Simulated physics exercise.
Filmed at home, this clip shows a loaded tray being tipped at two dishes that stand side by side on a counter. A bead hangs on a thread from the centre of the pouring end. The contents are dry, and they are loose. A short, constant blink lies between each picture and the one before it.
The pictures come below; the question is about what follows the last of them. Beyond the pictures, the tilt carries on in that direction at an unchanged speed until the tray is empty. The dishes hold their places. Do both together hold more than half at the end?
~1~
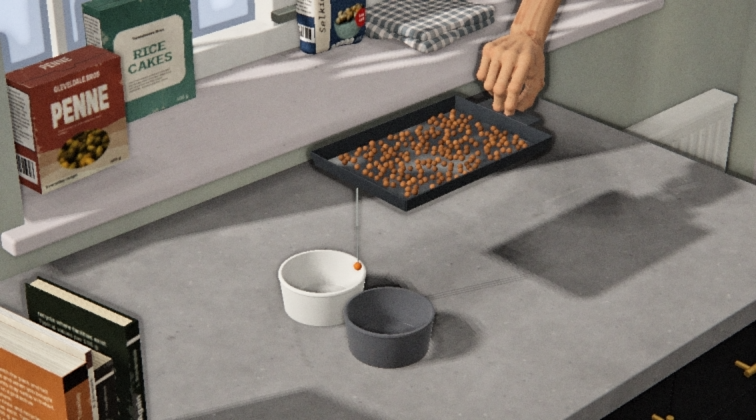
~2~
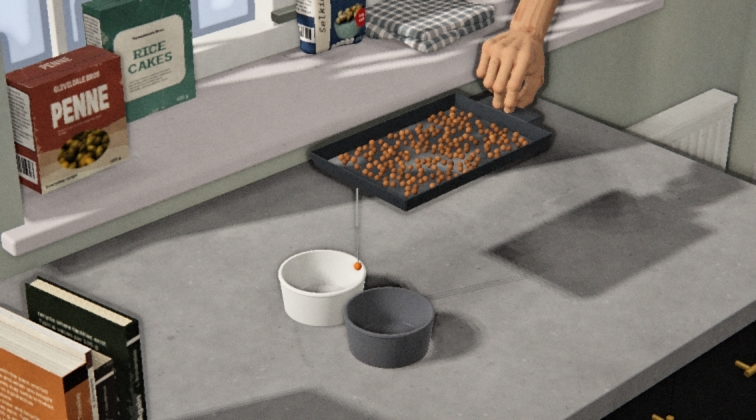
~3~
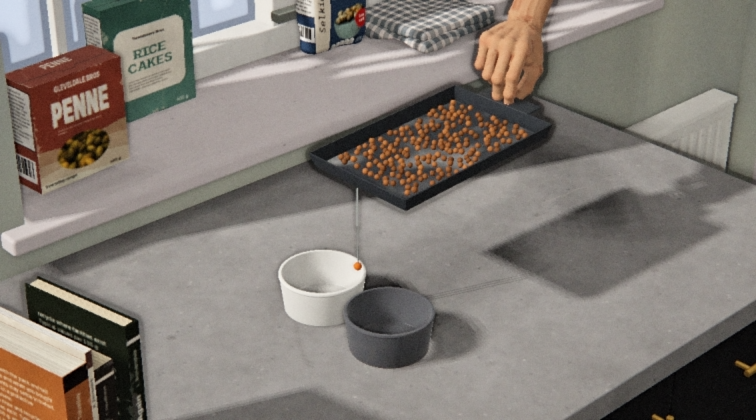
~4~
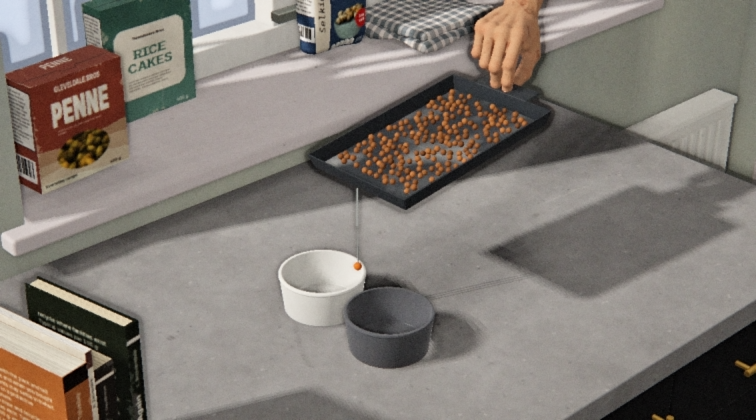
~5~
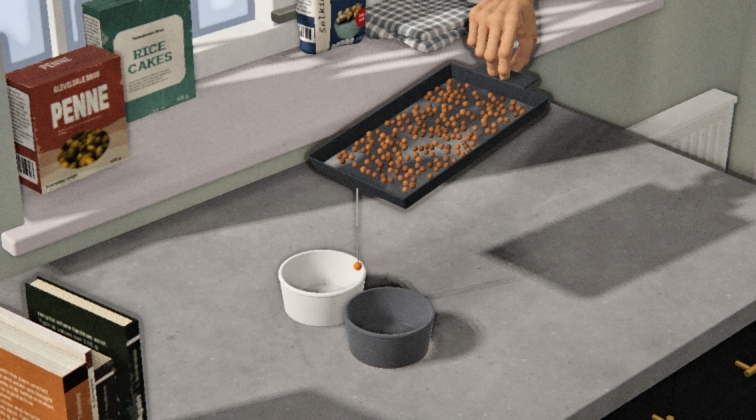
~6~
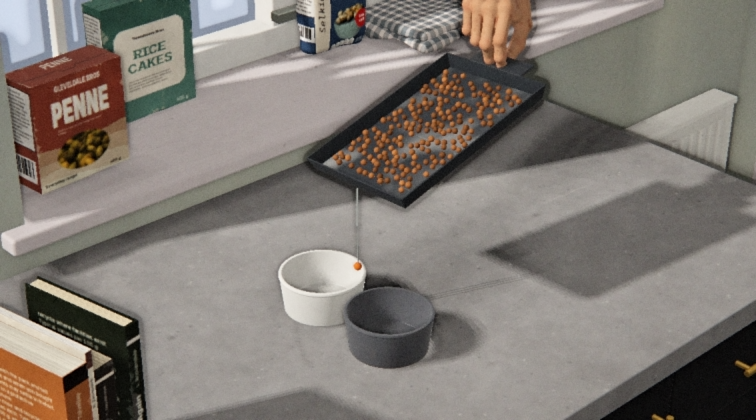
Most of the load is not lost.
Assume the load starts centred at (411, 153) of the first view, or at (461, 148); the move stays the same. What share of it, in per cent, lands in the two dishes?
First case around 80 %, second case around 70 %.
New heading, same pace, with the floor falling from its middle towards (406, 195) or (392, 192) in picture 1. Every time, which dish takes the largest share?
So, the dish at the right the first time round, the dish at the right the second.
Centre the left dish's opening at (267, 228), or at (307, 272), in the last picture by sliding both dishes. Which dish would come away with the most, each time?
In the first try it's the one on the right, and in the second it's the one on the left.
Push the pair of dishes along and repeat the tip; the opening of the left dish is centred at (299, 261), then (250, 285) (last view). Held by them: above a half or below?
The dishes end up with the greater share in the first try and the lesser share in the second.
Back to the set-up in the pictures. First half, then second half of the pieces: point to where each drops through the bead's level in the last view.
(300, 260) first, (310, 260) later.
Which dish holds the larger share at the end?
Winning side: Left of the pair.
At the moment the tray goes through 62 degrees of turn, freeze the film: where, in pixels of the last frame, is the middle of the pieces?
Around (342, 168).
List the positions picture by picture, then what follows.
In the first picture, corners of the pouring end (316, 152) and (406, 197), level; middle of the load (434, 153), cereal balls; left dish (290, 300); right dish (357, 341); bead on its thread (358, 266).
In the second picture, corners of the pouring end (316, 152) and (406, 197), level; middle of the load (434, 152).
In the third picture, corners of the pouring end (315, 153) and (405, 197), tipped barely, lowest at the left corner; middle of the load (434, 147).
In the fourth picture, corners of the pouring end (314, 154) and (404, 196), tipped a little, lowest at the left corner; middle of the load (433, 141).
In the fifth picture, corners of the pouring end (313, 155) and (403, 196), tipped a little, lowest at the left corner; middle of the load (431, 135).
In the sixth picture, corners of the pouring end (313, 157) and (402, 195), tipped clearly, lowest at the left corner; middle of the load (427, 131), roughly a quarter on the move; left dish (290, 300); right dish (357, 341).
Just after the last frame, tray tipped steeply; almost all on the tray; just a few in the right dish; just a few in the left dish; just a few outside both; about a tenth in the air.
A moment on, tray tipped past a quarter turn; about a tenth on the tray; roughly half in the left dish; roughly a quarter outside both; roughly a quarter in the air.
Further on, tray tipped past a quarter turn; just a few in the right dish; the larger part in the left dish; roughly a quarter outside both.
When it is over, tray tipped past a quarter turn; just a few in the right dish; the larger part in the left dish; roughly a quarter outside both.
